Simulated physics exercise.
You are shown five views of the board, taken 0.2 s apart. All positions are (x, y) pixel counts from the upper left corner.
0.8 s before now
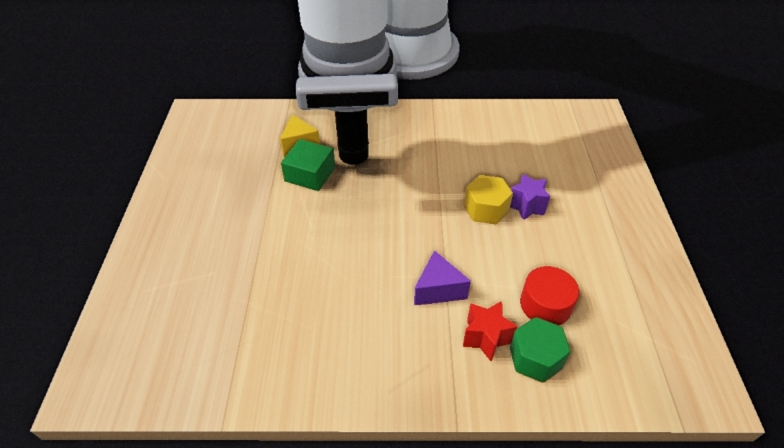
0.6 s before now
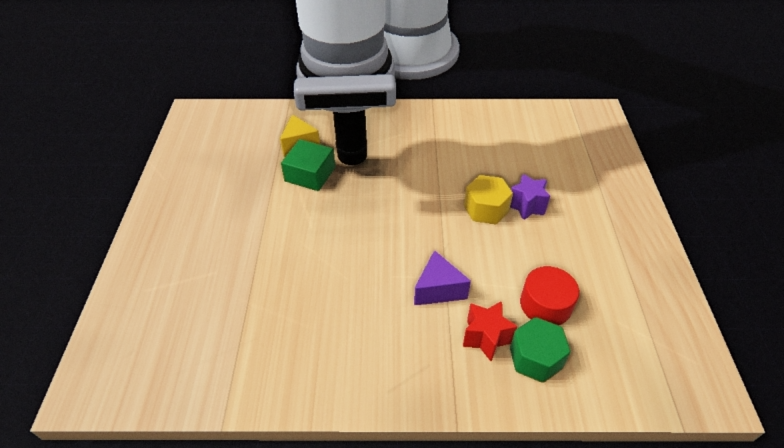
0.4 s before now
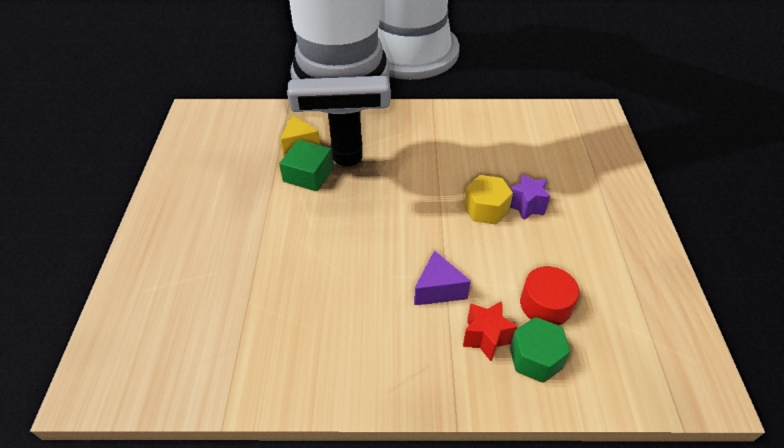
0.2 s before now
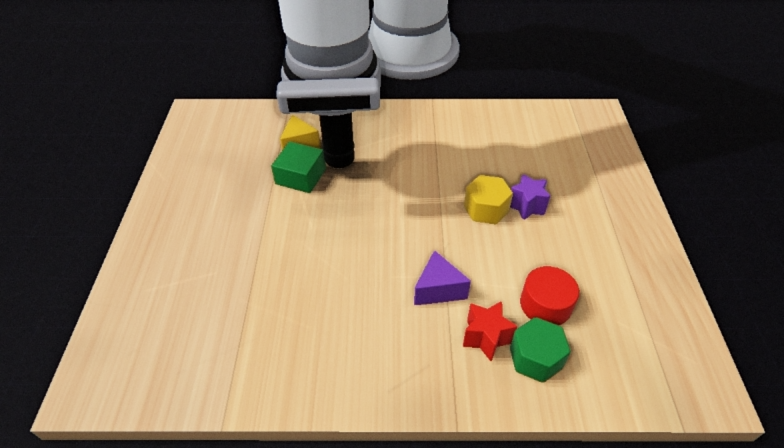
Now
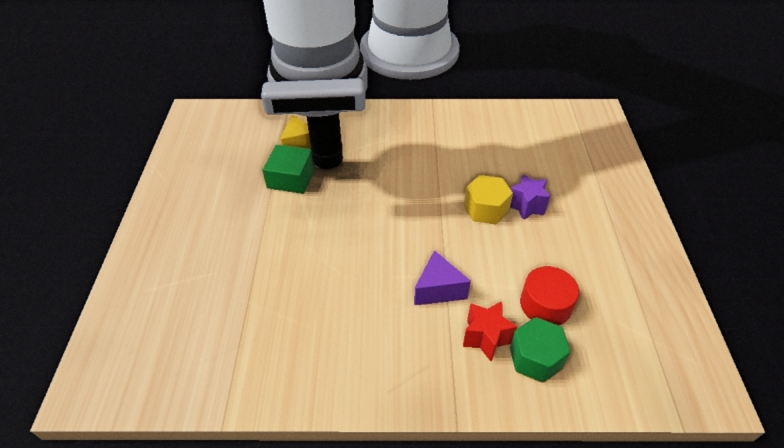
A robot arm's black stick moved slightly left and nudged the green block a short way left, beside a yellow triangle, while the red, purple, green and yellow shapes elsewhere on the board stayed still.
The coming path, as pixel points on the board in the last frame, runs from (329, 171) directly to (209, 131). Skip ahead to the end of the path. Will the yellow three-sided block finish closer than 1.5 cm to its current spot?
In short: No.
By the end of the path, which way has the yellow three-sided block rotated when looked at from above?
Seen from above, its turn is clockwise.
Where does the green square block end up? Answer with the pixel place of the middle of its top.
Its top middle is near (259, 159).
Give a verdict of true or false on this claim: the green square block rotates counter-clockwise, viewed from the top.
The statement is true.
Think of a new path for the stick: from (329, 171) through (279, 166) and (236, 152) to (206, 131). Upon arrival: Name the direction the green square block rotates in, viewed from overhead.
Counterclockwise from above.
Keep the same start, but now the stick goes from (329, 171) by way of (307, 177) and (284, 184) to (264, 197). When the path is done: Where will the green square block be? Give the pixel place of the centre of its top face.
Its top face will be centred at roughly (221, 177).
The first path, step by step. One third of the way, stick (284, 146); green square block (261, 159), turned 70° anticlockwise; yellow three-sided block (288, 120), turned 35° clockwise.
Two thirds of the way, stick (243, 133); green square block (259, 159), turned 75° anticlockwise; yellow three-sided block (286, 119), turned 45° clockwise.
At the end, stick (205, 120); green square block (259, 159), turned 75° anticlockwise; yellow three-sided block (286, 119), turned 45° clockwise.
